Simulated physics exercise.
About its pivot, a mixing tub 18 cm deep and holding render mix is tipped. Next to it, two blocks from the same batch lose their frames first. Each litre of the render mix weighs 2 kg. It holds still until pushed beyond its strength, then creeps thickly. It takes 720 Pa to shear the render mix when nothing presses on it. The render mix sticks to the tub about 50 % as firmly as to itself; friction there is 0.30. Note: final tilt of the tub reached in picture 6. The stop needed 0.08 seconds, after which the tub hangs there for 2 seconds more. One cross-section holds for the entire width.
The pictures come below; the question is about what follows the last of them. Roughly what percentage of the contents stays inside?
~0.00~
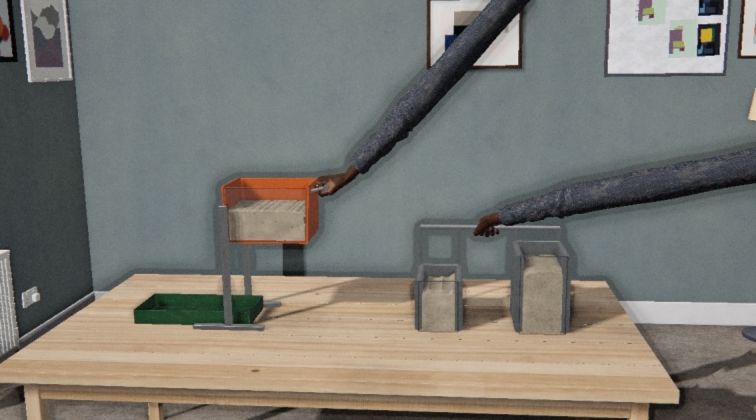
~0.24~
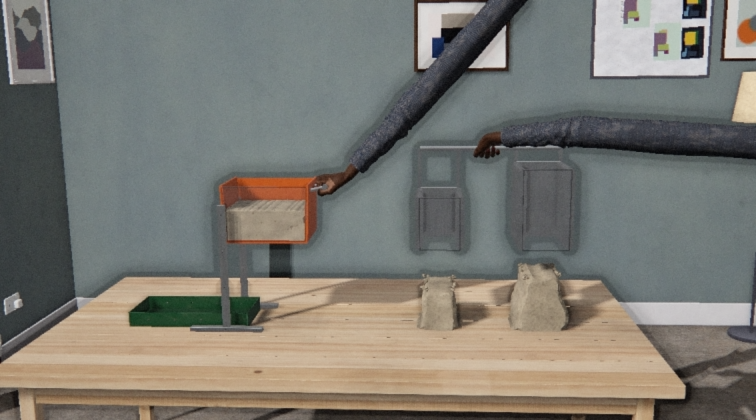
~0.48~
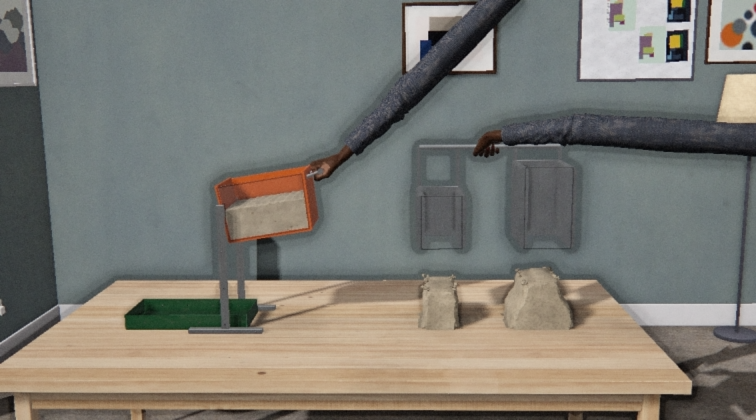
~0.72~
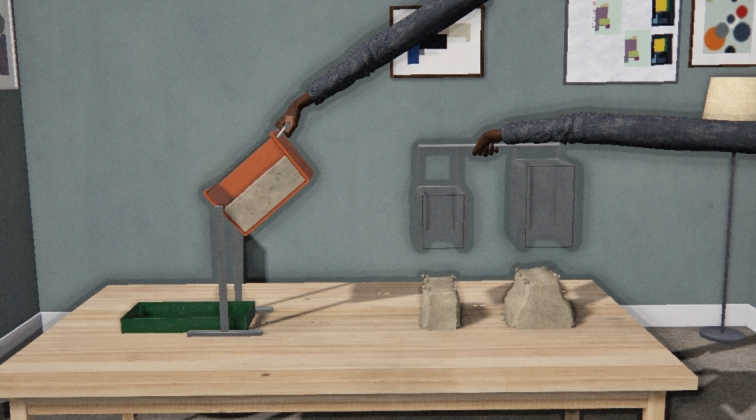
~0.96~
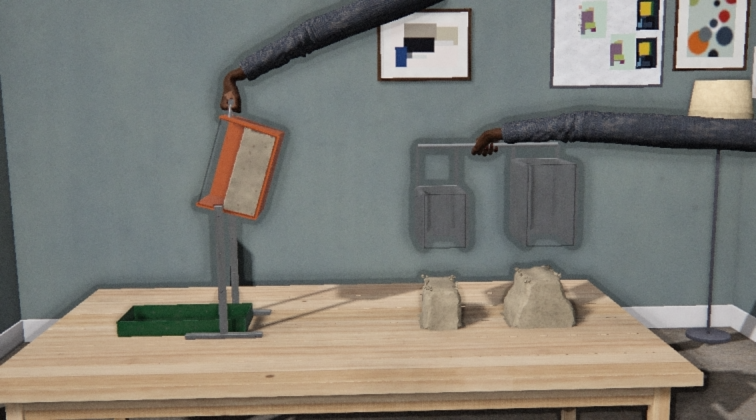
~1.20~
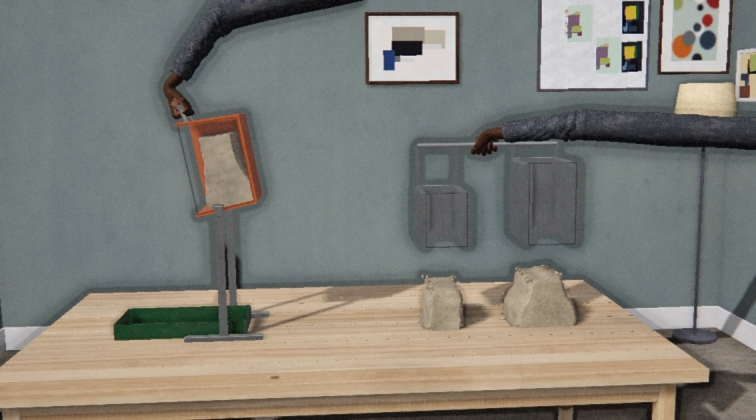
Roughly 43 %.
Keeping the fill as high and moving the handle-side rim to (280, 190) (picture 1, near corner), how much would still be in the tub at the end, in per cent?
Some 45 per cent, I reckon.
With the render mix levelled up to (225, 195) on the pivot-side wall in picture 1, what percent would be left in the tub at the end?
30 %.
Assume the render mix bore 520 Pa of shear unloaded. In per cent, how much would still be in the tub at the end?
Then roughly 40 %.
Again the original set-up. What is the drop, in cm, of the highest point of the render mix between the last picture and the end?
About 14 cm.
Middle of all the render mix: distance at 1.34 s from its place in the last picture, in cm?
The distance comes to some 7 cm.
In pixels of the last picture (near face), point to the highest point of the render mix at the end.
Around (227, 181).
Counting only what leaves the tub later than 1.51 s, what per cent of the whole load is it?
That comes to some 1 per cent of the load.
After 1.34 s, the tub is at 100 degrees and holds 83 %.
After 1.51 s, the tub is at 100 degrees and holds 44 %.
After 1.68 s, the tub is at 100 degrees and holds 43 %.
After 1.85 s, the tub is at 100 degrees and holds 43 %.
After 3.20 s, at the end, the tub is at 100 degrees and holds 43 %.
